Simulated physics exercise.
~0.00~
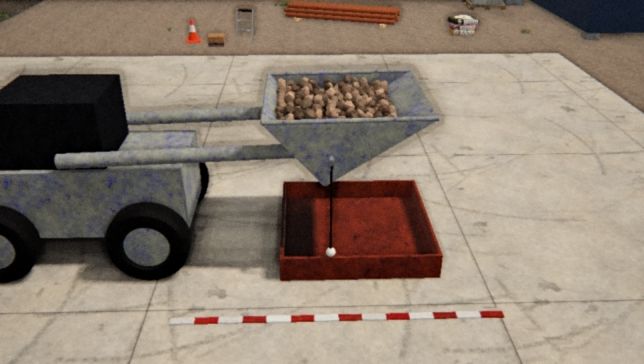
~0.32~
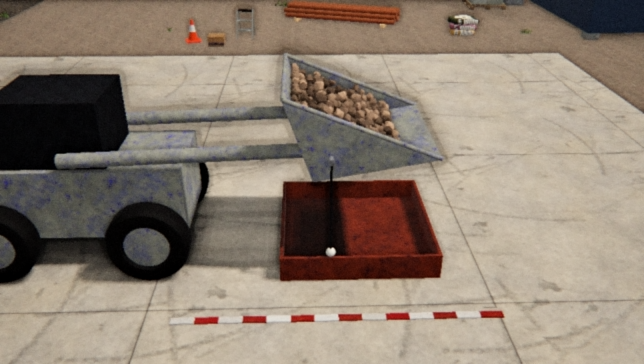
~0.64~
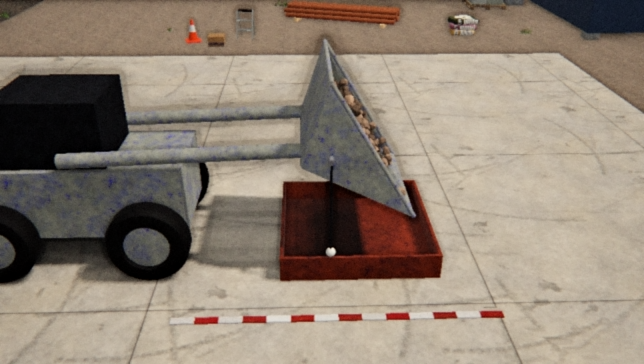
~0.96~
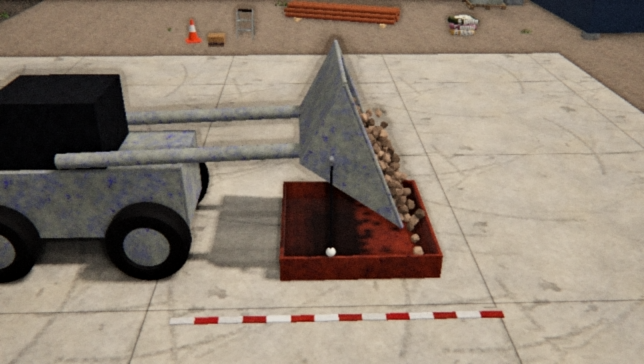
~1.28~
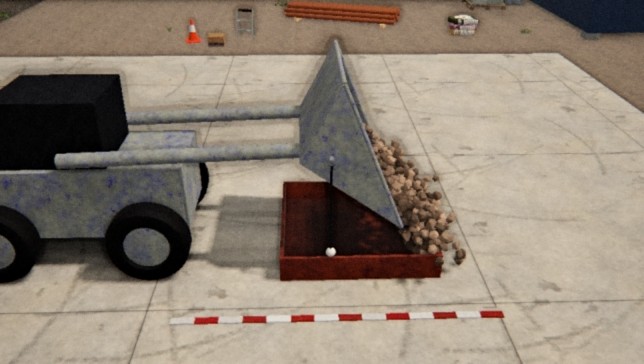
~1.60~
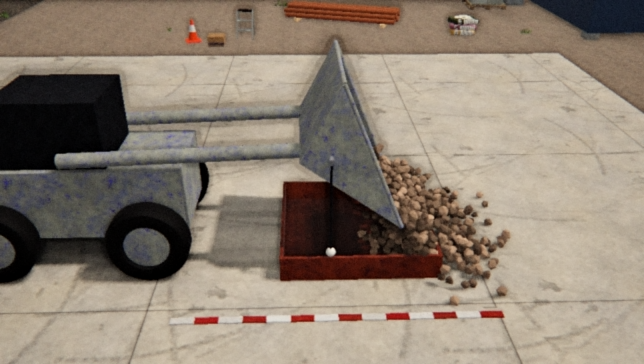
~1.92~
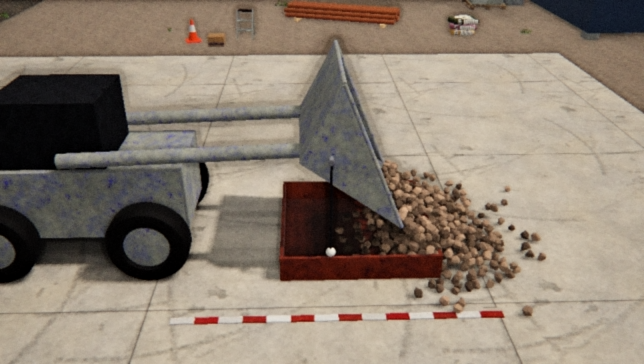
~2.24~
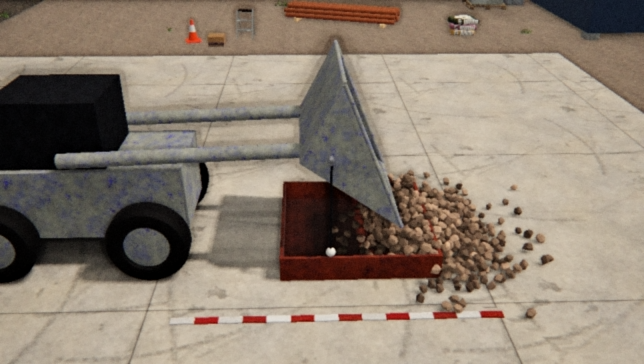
A grey loader with black wheels stands at the left of a pale concrete yard, seen from the side and slightly above, its raised bucket heaped with brown stones over an open red bin. A red and white striped strip lies in front, and an orange cone stands behind. The bucket tips steeply forward to the right, and the stones slide toward its lip. They pour into the right part of the bin, then spill over its far side and scatter across the concrete. Finally the bucket stays tipped, with stones heaped partly in the bin and partly beyond it.
